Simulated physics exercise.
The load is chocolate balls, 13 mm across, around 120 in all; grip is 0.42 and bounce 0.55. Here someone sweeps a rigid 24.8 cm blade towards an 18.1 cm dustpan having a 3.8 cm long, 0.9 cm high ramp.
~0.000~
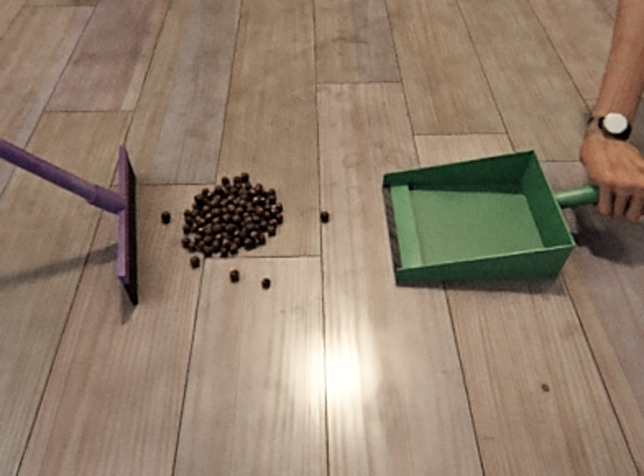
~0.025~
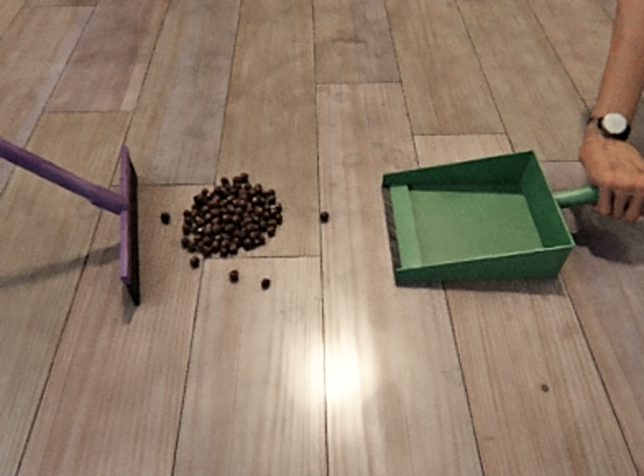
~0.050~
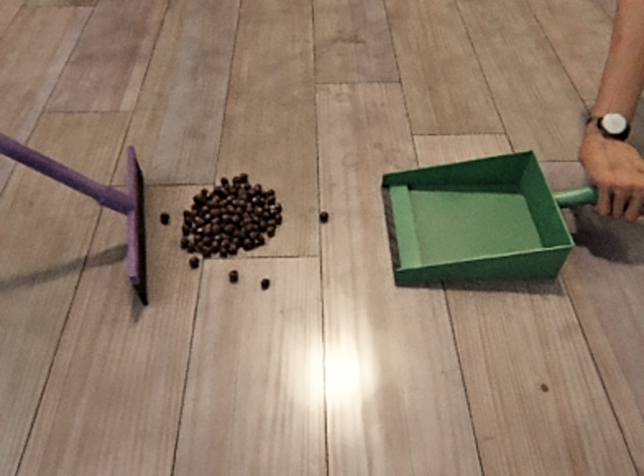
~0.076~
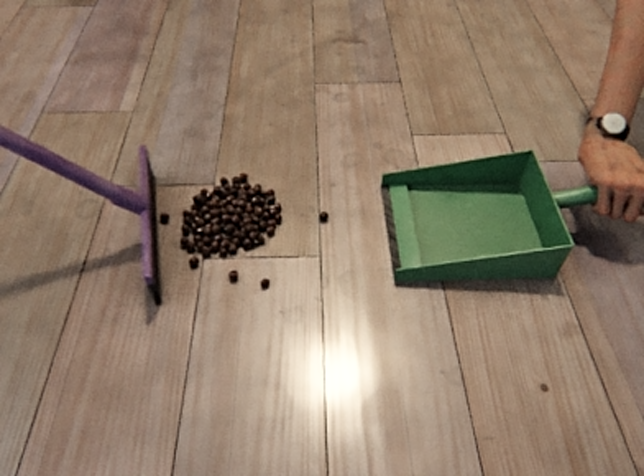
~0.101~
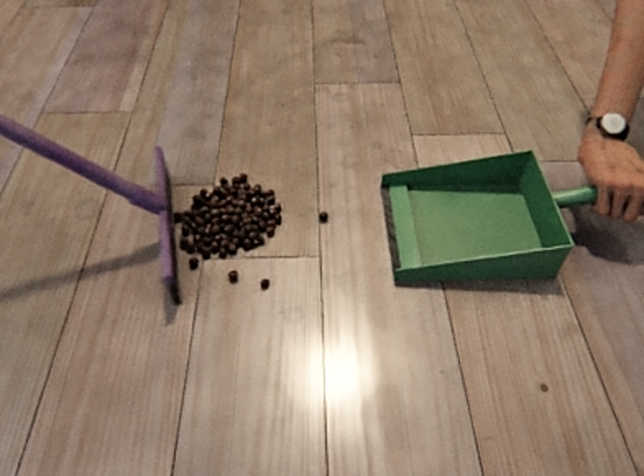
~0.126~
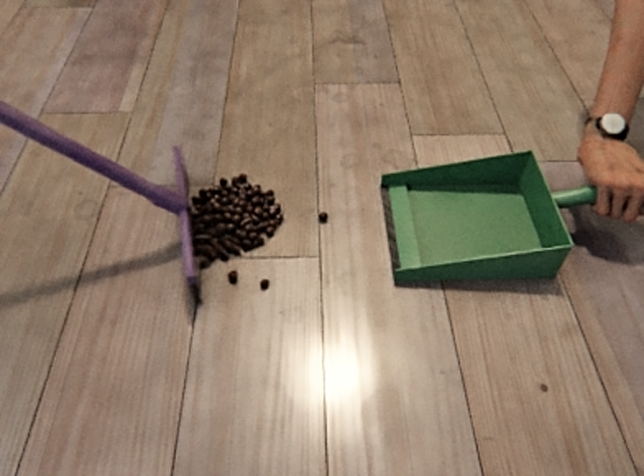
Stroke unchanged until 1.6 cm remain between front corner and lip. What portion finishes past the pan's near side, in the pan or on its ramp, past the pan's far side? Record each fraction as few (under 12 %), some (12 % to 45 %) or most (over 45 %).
Recorded: Near side few; pan some; far side some.
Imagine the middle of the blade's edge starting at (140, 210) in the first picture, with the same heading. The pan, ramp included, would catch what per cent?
I'd estimate about 35 per cent.
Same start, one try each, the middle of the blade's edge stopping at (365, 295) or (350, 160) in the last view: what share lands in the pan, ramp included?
Some 25 and 25 per cent.
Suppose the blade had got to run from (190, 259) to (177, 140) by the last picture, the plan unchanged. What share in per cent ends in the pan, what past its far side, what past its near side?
Pan 20 % / far 50 % / near 10 %.
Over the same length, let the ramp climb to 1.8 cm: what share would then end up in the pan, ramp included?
Estimate: About 25 in a hundred.
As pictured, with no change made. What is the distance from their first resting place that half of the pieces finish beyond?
32 cm or so.
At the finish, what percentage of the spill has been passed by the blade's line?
Some 5 percent, give or take.
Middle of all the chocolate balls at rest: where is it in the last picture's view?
Roughly pixel (445, 199).
After 0.25 s, middle of the blade 15 cm from the lip; 0 % over the lip, far side 25 %, near side 5 %.
After 0.33 s, middle of the blade 6 cm from the lip; 0 % over the lip, far side 35 %, near side 5 %.
After 0.54 s, middle of the blade 4 cm from the lip; 40 % over the lip, far side 40 %, near side 5 %.
By 1.8 s all is still; near side 5 %, pan 35 %, far side 40 %, in front of the lip or behind the blade 20 %.
